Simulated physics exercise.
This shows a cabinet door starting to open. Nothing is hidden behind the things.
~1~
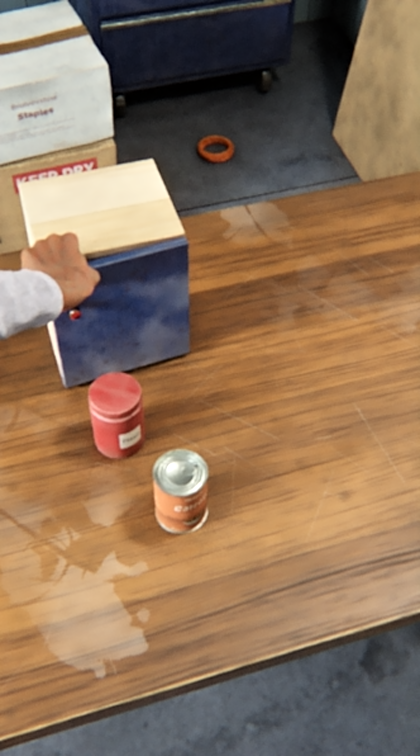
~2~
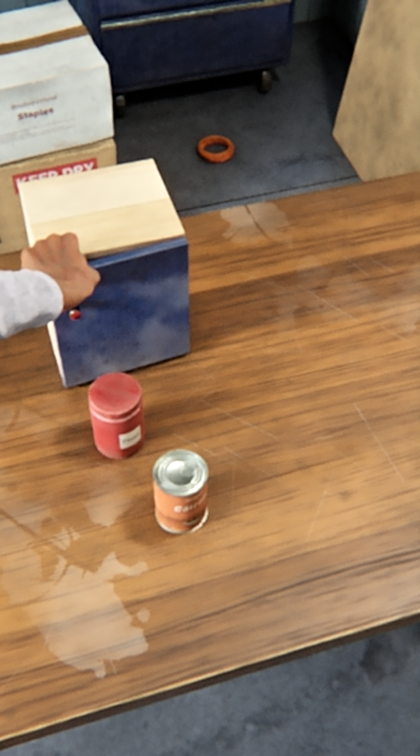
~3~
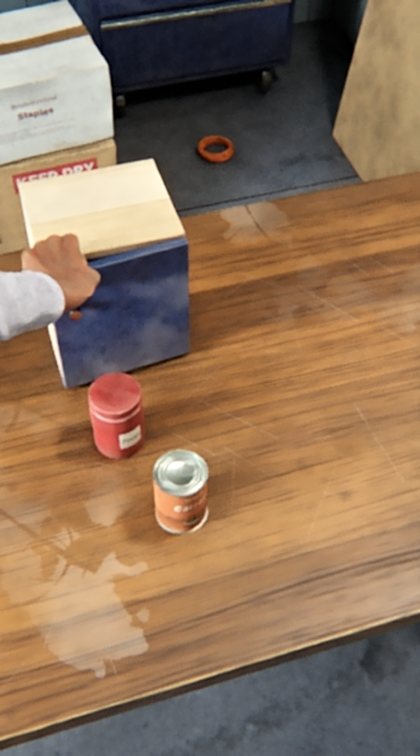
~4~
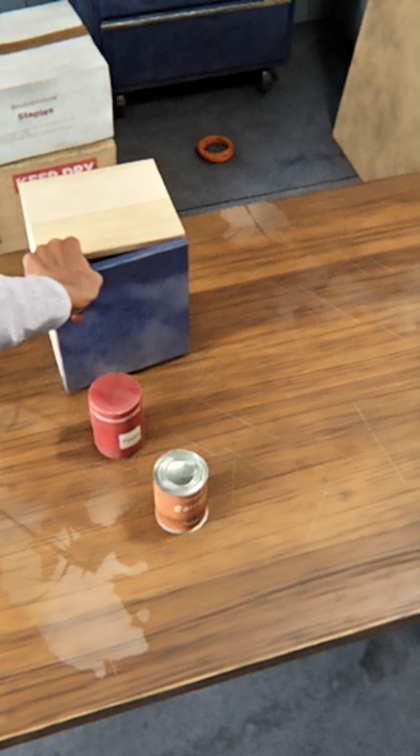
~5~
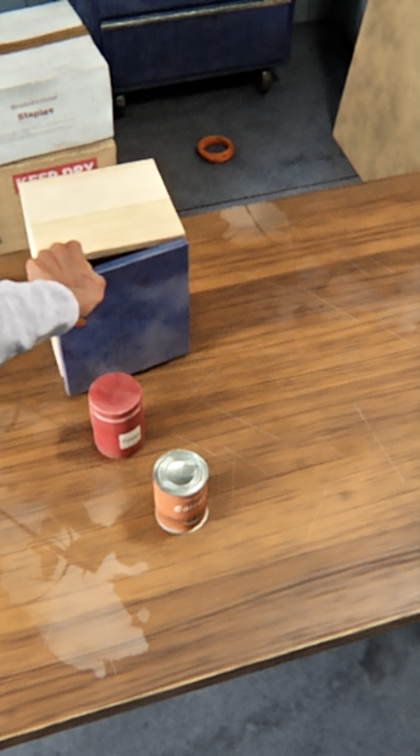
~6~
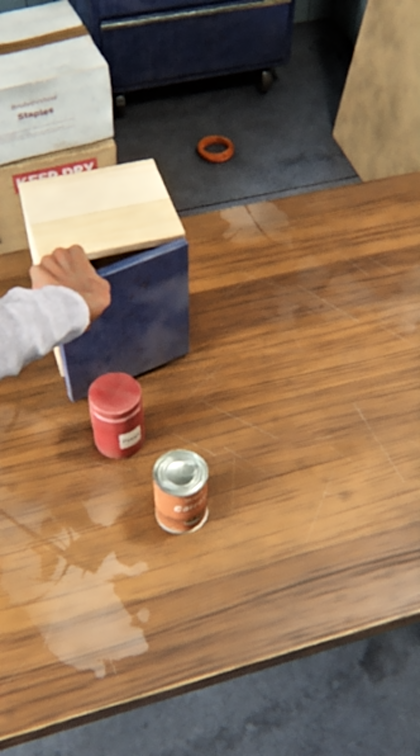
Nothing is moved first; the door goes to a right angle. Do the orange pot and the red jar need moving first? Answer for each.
Outcome: The orange pot escapes contact, the red jar gets knocked.
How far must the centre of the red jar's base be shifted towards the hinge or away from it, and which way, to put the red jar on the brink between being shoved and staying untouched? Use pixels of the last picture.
About 28 pixels down.
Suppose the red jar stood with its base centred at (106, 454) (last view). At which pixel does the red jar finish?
About (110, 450).
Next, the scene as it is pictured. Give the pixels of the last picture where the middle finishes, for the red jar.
Around (239, 458).
Then, 1.34 s later than the last frame, door 58° open; orange pot at rest near (181, 493); red jar shifted about its own width near (177, 445).
When it is over, the orange pot stays untouched, near (182, 494); the red jar gets shoved, near (239, 459).
